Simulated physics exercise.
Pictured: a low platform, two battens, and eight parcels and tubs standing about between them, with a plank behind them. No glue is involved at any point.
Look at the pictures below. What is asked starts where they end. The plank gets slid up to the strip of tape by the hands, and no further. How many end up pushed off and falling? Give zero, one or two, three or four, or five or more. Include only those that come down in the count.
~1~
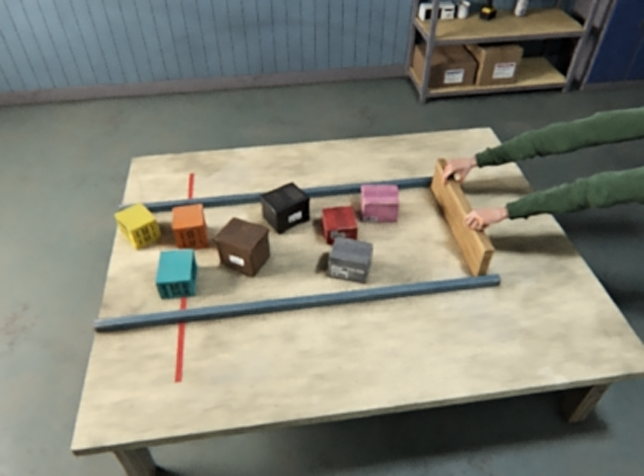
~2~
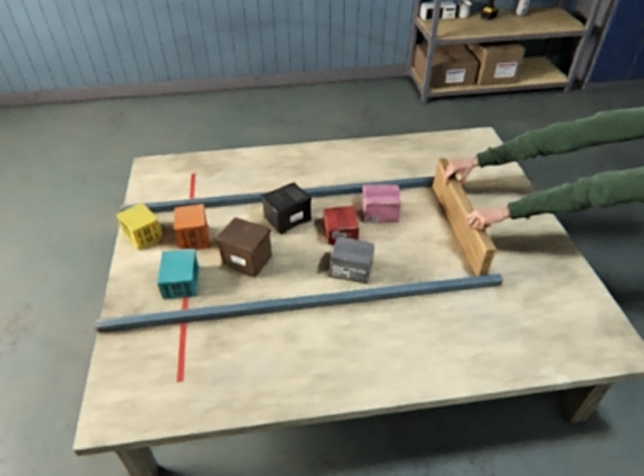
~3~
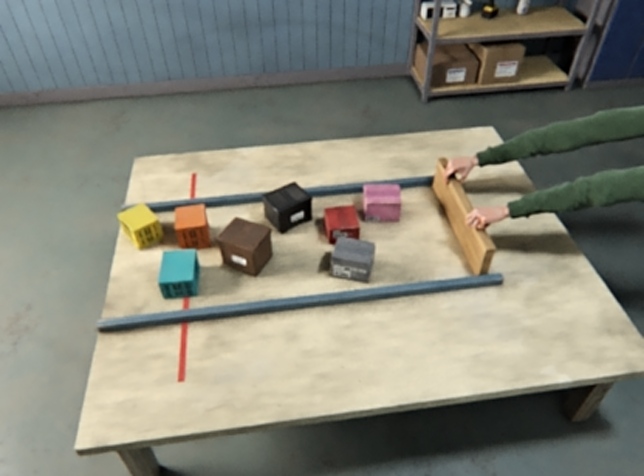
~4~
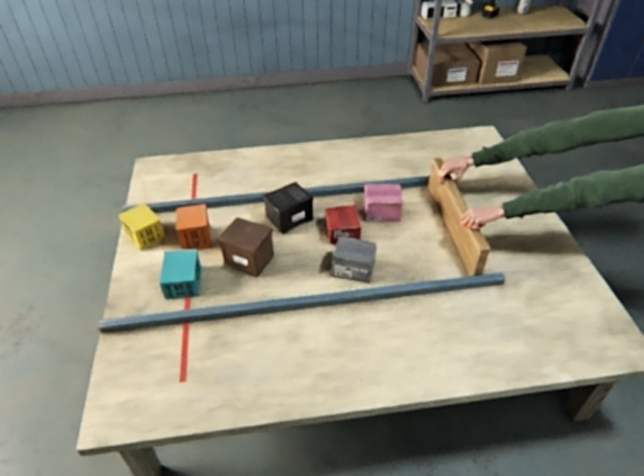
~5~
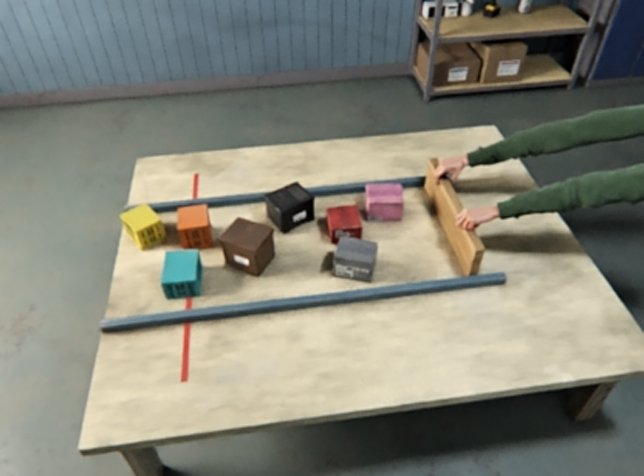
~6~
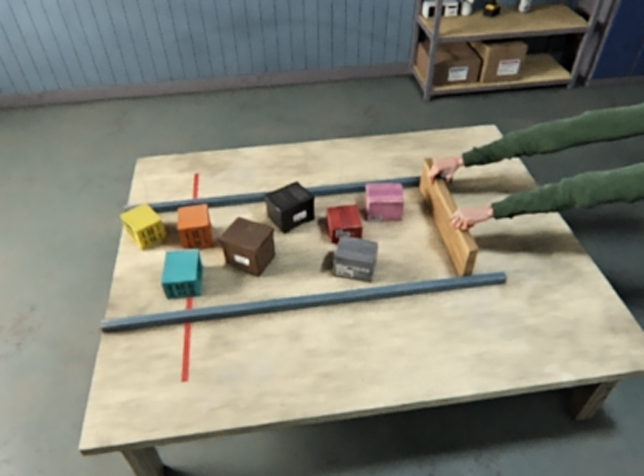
One or two fall.
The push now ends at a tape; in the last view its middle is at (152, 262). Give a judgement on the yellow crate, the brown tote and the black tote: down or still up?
The yellow crate is gone, the brown tote is gone, the black tote is gone.
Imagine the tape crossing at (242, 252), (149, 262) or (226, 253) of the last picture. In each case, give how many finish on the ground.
The counts come to 0, then 5, then 0.
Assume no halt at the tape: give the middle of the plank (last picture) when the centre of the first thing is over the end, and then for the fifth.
The first one at (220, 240), the next at (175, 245).
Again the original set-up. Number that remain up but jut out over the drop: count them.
The total comes out at 3.
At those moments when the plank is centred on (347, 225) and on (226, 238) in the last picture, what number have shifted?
Respectively 4 and 8.
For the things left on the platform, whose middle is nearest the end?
The turquoise crate, that one.
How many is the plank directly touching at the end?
3 touch it.
Early on, none off yet; yellow crate at rest near (144, 227); turquoise crate at rest near (183, 274); orange crate at rest near (196, 228).
A while later, none off yet; yellow crate travelled a little near (131, 224); turquoise crate travelled about its own width near (148, 282); orange crate travelled about its own width near (153, 236).
Finally, the number that fall off is one or two; lost, orange crate and yellow crate.
